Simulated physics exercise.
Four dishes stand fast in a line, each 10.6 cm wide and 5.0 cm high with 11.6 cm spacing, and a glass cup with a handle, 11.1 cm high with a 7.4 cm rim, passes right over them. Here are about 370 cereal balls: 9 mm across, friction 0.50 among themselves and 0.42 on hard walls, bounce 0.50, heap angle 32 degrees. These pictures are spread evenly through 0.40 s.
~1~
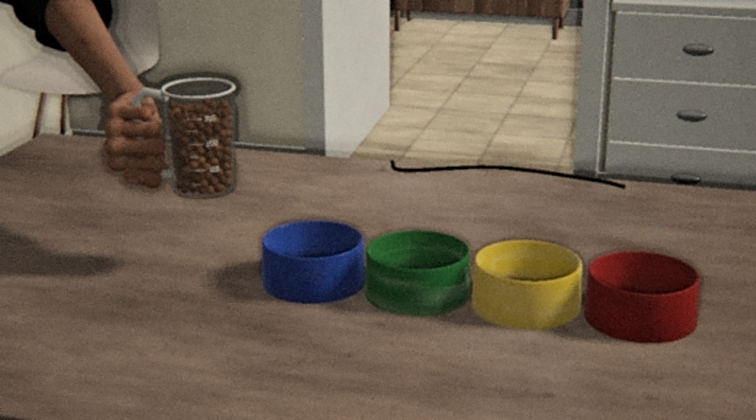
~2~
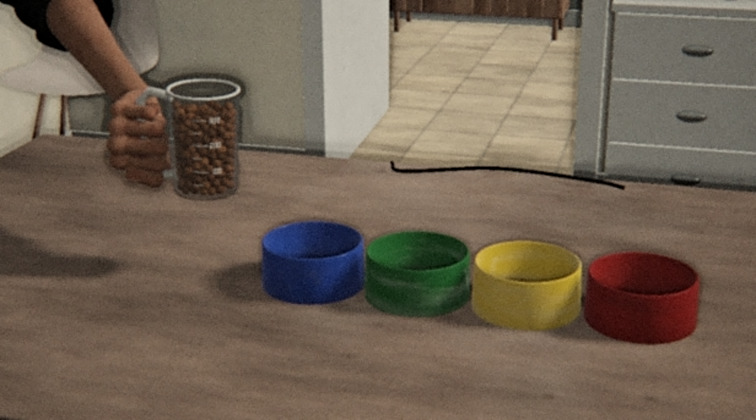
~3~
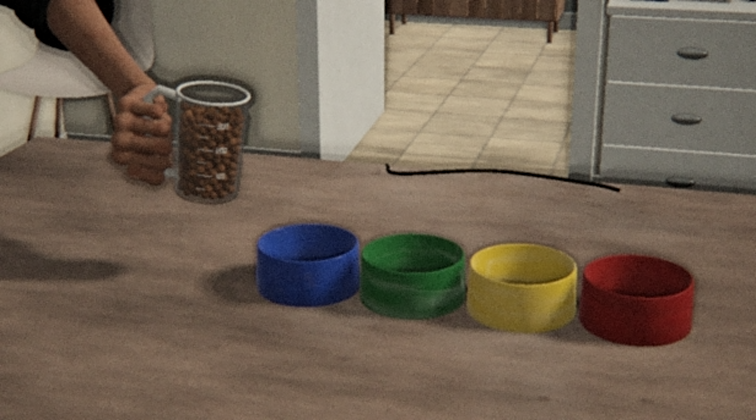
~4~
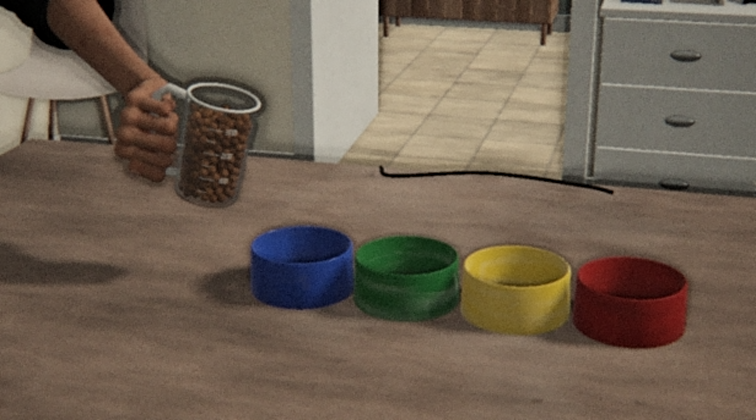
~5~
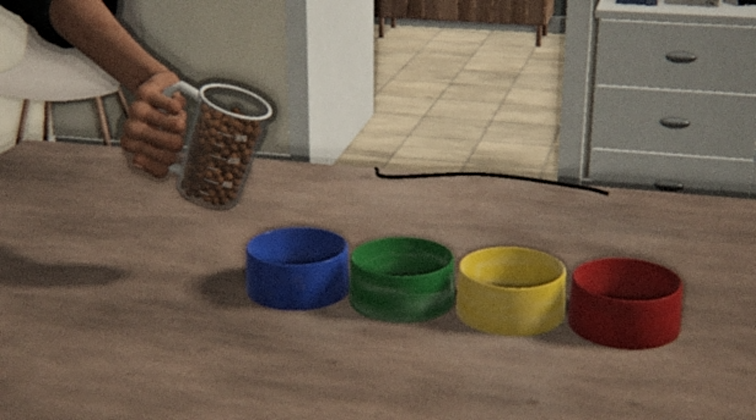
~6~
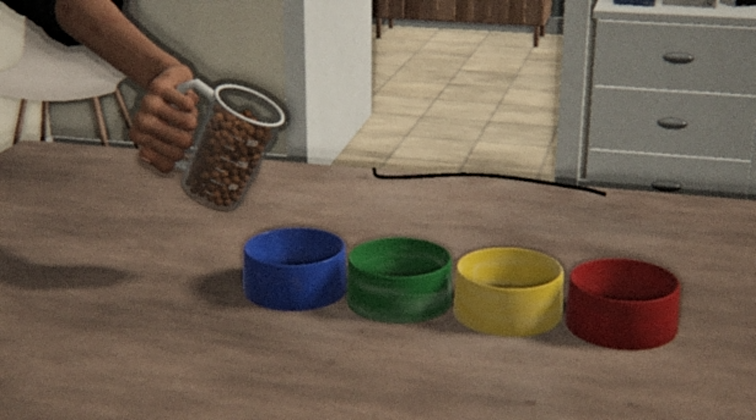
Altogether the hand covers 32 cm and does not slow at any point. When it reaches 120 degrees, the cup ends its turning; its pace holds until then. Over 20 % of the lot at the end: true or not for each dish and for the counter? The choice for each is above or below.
Red dish - below it, blue dish - below it, green dish - below it, yellow dish - above it, counter - below it.
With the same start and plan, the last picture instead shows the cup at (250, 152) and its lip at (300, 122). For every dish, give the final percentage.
Dish by dish: Red 10 per cent, blue 0 per cent, green 0 per cent, yellow 80 per cent.
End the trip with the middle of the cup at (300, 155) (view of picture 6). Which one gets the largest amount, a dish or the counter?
Green.
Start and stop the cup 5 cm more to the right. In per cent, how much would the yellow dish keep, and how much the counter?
Shares would be yellow 60 and counter 10.
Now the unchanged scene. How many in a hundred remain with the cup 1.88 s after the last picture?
Estimate: Around 0 % of the load.
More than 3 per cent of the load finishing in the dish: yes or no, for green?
Green yes.
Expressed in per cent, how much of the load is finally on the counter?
Near 10 percent, roughly speaking.
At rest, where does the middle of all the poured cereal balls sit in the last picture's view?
Roughly pixel (518, 295).
Then, 0.78 s after the last picture, tilt 86 degrees; cup holds 100 %.
Then, 1.30 s after the last picture, tilt 120 degrees; cup holds 55 %, green 5 %, yellow 35 %.
Then, 1.88 s after the last picture, tilt 120 degrees; cup holds 0 %, green 5 %, yellow 85 %.
In the end, red 0 %, blue 0 %, green 5 %, yellow 85 %, counter 10 %.
